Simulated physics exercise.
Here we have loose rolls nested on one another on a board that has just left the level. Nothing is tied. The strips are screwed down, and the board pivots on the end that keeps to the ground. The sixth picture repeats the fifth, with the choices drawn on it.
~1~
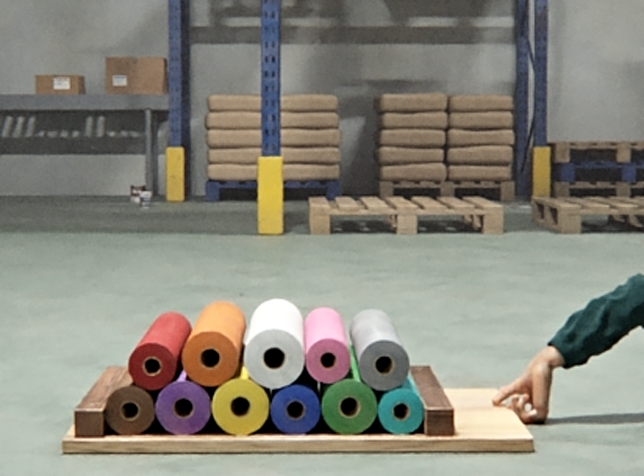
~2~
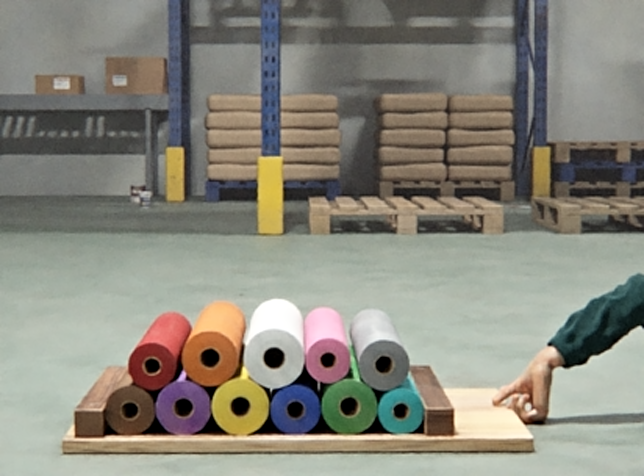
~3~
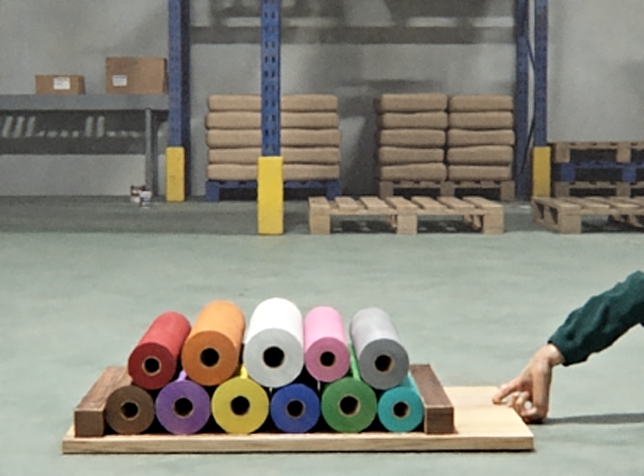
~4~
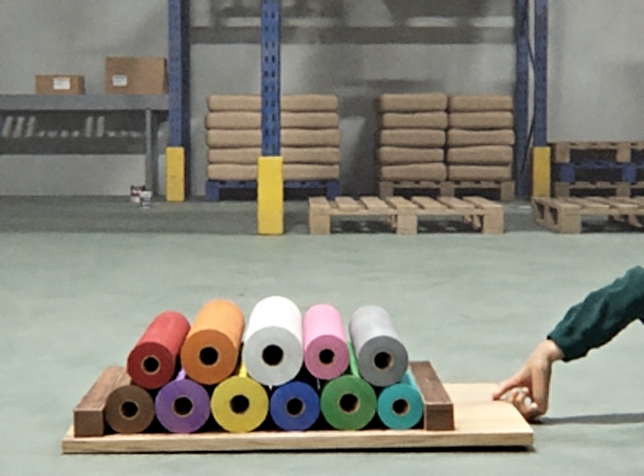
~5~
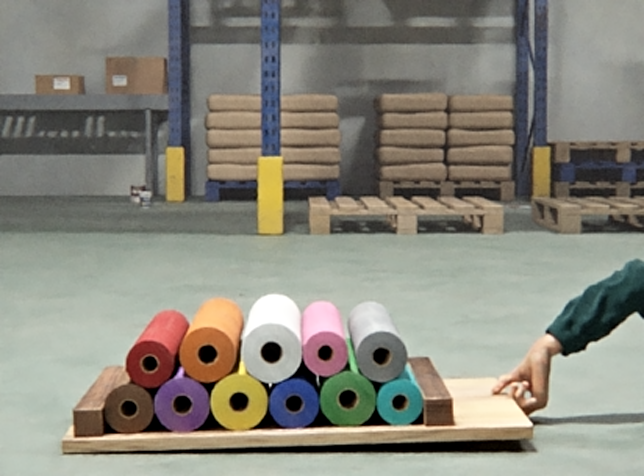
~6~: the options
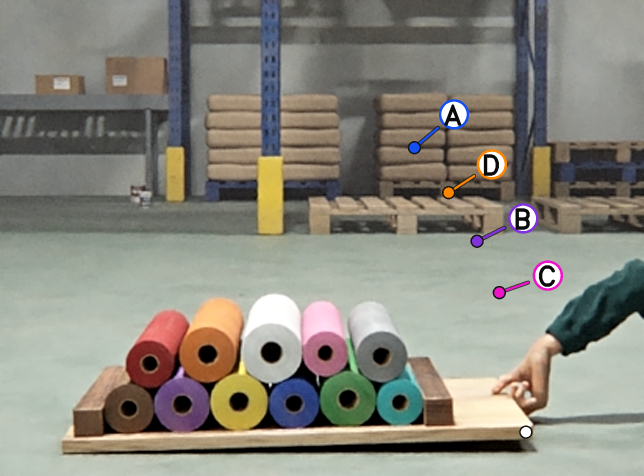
A hand at the right lifts that end of a wooden board slightly off a warehouse floor, the left end staying down, while the colourful rolls stacked in two rows between wooden strips tilt slightly with it.
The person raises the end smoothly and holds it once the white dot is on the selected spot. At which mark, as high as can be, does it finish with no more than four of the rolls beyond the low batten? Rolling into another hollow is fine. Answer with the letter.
At most to D.
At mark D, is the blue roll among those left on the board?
Yes, with D.
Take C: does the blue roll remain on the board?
The blue roll: Yes.
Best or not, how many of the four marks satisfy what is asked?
Three of the four.
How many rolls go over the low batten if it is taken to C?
At C the number is none.
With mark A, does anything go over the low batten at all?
At A: Yes.
On the copy, A at (414, 148); B at (477, 241); C at (499, 293); D at (449, 193); the white dot at (526, 432).
On D. First, board at 19°.
Then, board at 33°.
Finally, board at 33°, four over the low batten (white, red, orange, pink).
By contrast, A five over the low batten; B one over the low batten (red); C none over the low batten.
